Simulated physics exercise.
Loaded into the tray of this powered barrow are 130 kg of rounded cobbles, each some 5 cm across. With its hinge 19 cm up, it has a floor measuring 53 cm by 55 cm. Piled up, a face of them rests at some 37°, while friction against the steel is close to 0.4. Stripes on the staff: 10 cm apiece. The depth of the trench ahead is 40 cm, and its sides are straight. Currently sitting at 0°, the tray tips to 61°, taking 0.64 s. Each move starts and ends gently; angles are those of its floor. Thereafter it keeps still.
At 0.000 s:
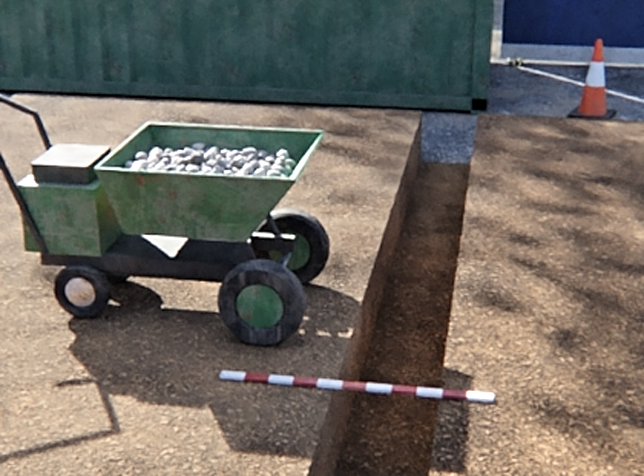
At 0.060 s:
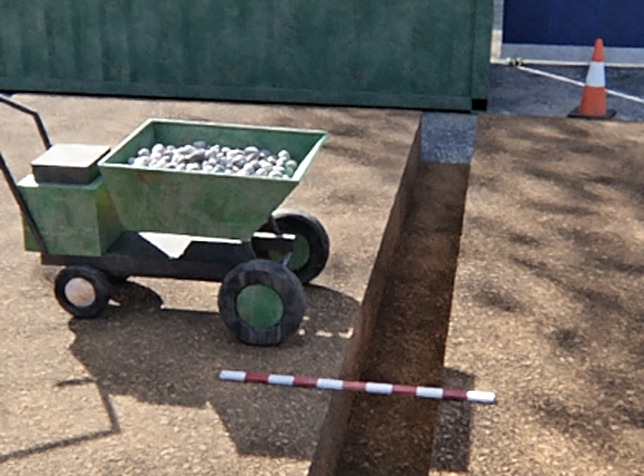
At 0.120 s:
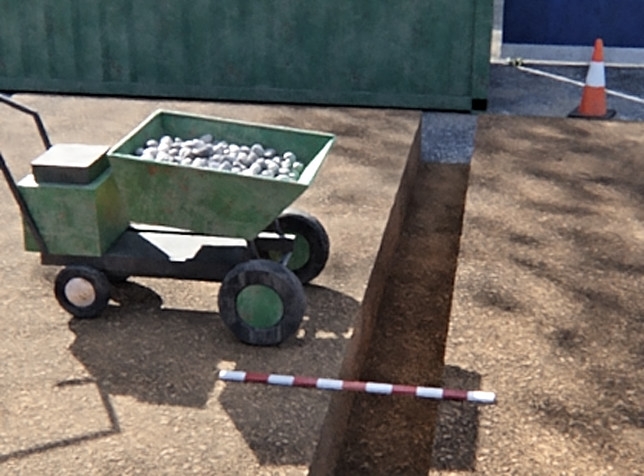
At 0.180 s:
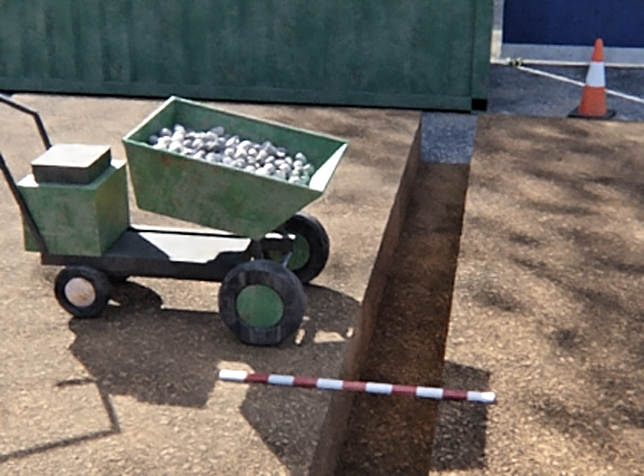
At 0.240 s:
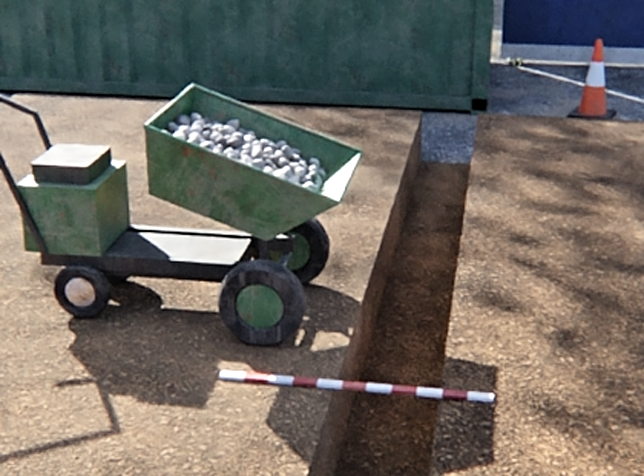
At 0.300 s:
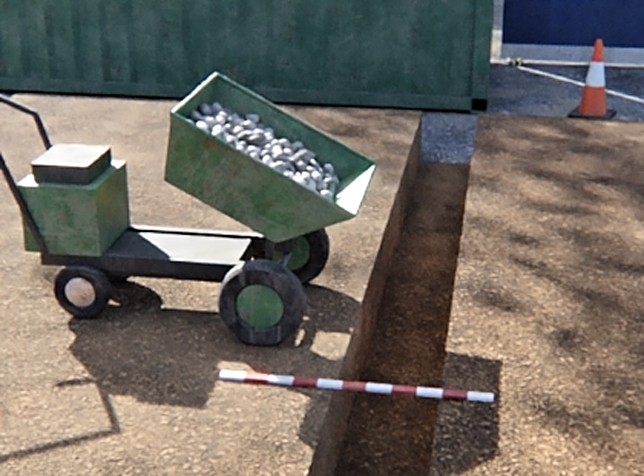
A green powered barrow loaded with rounded grey stones stood beside a straight trench, and its tray tilted steadily up at the back, leaning right toward the trench while the wheels stayed put.
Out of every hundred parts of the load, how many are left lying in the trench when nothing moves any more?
Around 33 in every hundred.
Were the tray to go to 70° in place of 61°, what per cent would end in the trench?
Around 40 per cent would finish in the trench.
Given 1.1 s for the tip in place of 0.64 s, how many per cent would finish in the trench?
Probably about 45 in a hundred.
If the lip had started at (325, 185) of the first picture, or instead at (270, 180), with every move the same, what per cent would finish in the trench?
The first gives about 20 percent and the second about 50 percent.
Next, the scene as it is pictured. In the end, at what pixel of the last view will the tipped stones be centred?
The resting stones are centred at roughly (474, 323).
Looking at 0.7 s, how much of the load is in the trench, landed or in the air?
Close to 10 per cent has got there by then.
After 0.5 s the floor is at 51°; 100 % in the tray; the foremost stones are at (368, 232).
After 0.7 s the floor is at 61°; 87 % in the tray, 10 % in the trench, 3 % past the trench; the foremost stones are at (468, 310).
After 1.1 s the floor is at 61°; 41 % in the tray, 13 % in the trench, 45 % past the trench; the foremost stones are at (610, 333).
After 3.0 s the floor is at 61°; 21 % in the tray, 33 % in the trench, 46 % past the trench; the foremost stones are past the picture's edge.
